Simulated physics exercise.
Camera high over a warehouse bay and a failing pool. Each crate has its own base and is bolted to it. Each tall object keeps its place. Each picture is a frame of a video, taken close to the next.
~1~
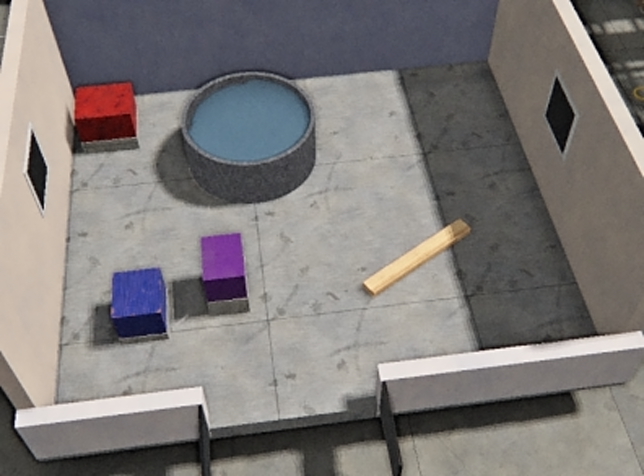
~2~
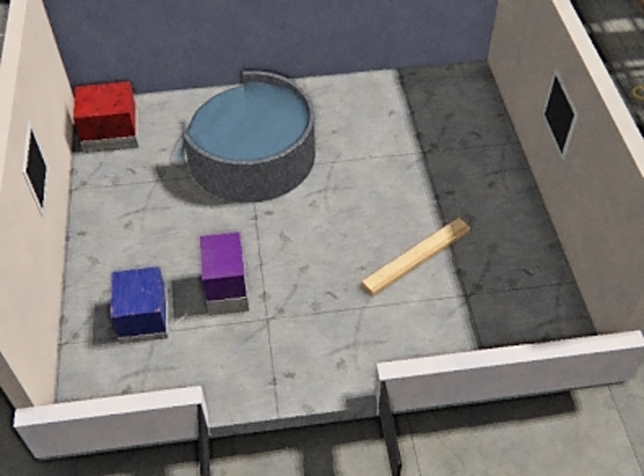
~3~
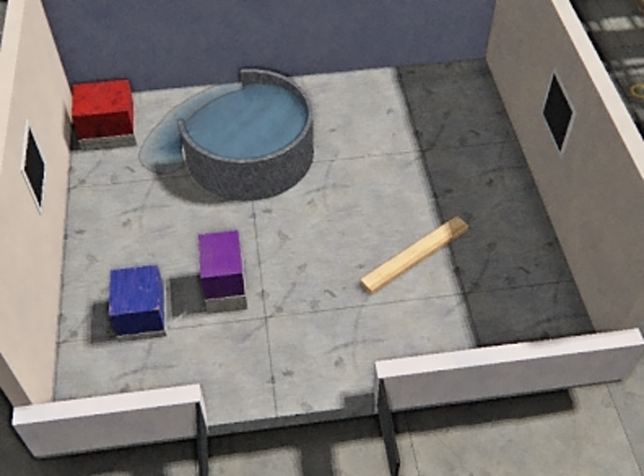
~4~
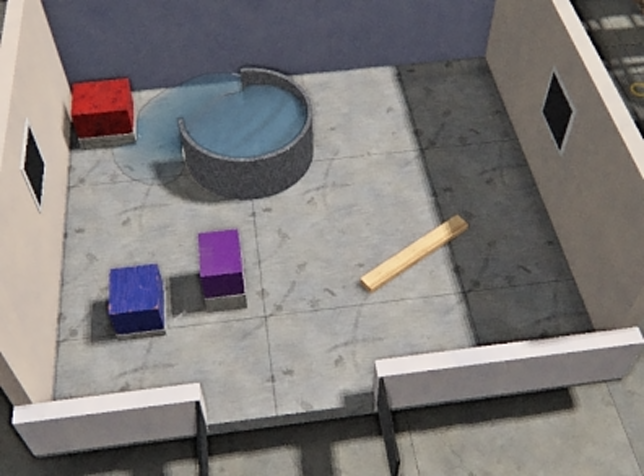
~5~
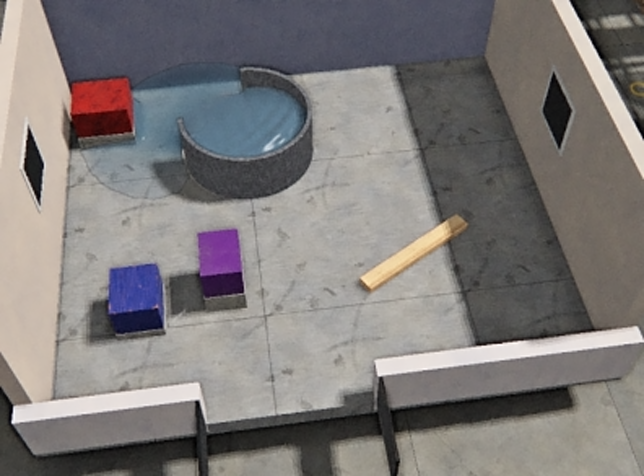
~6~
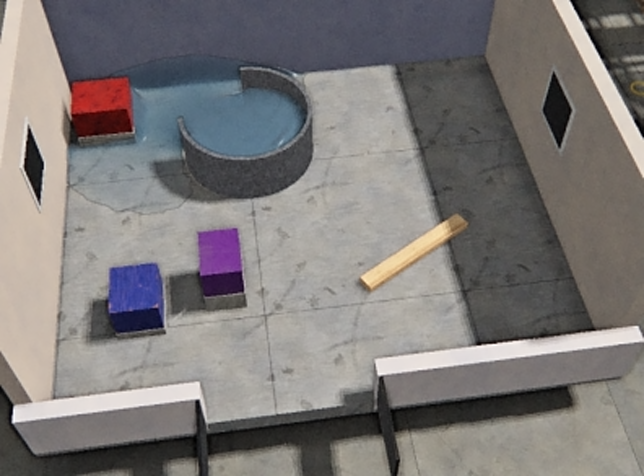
In the video, a round pool stands in a walled bay with red, blue and purple boxes and a wooden plank; its far left side opens, and water pours out, spreading left across the floor around the red box.
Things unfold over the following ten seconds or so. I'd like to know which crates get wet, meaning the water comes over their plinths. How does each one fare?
The purple crate does not get wet. The blue crate does get wet. The red crate does get wet.
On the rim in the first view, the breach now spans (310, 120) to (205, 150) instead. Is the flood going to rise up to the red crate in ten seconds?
Red is safe.
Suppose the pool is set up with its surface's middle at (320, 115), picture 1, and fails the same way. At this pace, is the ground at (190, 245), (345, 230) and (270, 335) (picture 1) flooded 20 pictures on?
As listed: Flooded, clear, no water.
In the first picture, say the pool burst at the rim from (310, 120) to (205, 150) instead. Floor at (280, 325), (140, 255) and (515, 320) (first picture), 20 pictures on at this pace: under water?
Okay, the first is waterlogged, the next is waterlogged, and the last is waterlogged.
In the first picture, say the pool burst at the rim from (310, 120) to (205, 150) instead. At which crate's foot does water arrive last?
That would be the red-painted one.
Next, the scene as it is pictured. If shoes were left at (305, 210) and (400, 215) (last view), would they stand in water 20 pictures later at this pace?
Dry, dry.
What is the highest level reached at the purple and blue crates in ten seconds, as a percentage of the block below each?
In order: 70% and 200%.
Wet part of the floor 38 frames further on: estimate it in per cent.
It comes to roughly 80 in a hundred.
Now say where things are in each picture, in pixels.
Still water in the round pool at (249, 120), in the first picture.
The front is at (181, 164), out from the gap on the round pool's far side, in the second picture.
The front is at (147, 163), out from the gap on the round pool's far side, in the third picture.
The front is at (125, 167), out from the gap on the round pool's far side, in the fourth picture.
The front is at (87, 153), out from the gap on the round pool's far side, in the fifth picture.
Water pours out on the round pool's far side and has run to (68, 175), in the sixth picture.
A moment on, water covers 15 % of the floor; the purple crate not reached, the blue crate not reached, the red crate water round its plinth.
Next, water covers 30 % of the floor; the purple crate not reached, the blue crate not reached, the red crate water round its plinth.
Then, water covers 50 % of the floor; the purple crate water round its plinth, the blue crate water round its plinth, the red crate water round its plinth.
Later, water covers 80 % of the floor; the purple crate water round its plinth, the blue crate water round its plinth, the red crate water round its plinth.
In the end, water covers 100 % of the floor; the purple crate stayed above the water, the blue crate was topped, the red crate was topped.
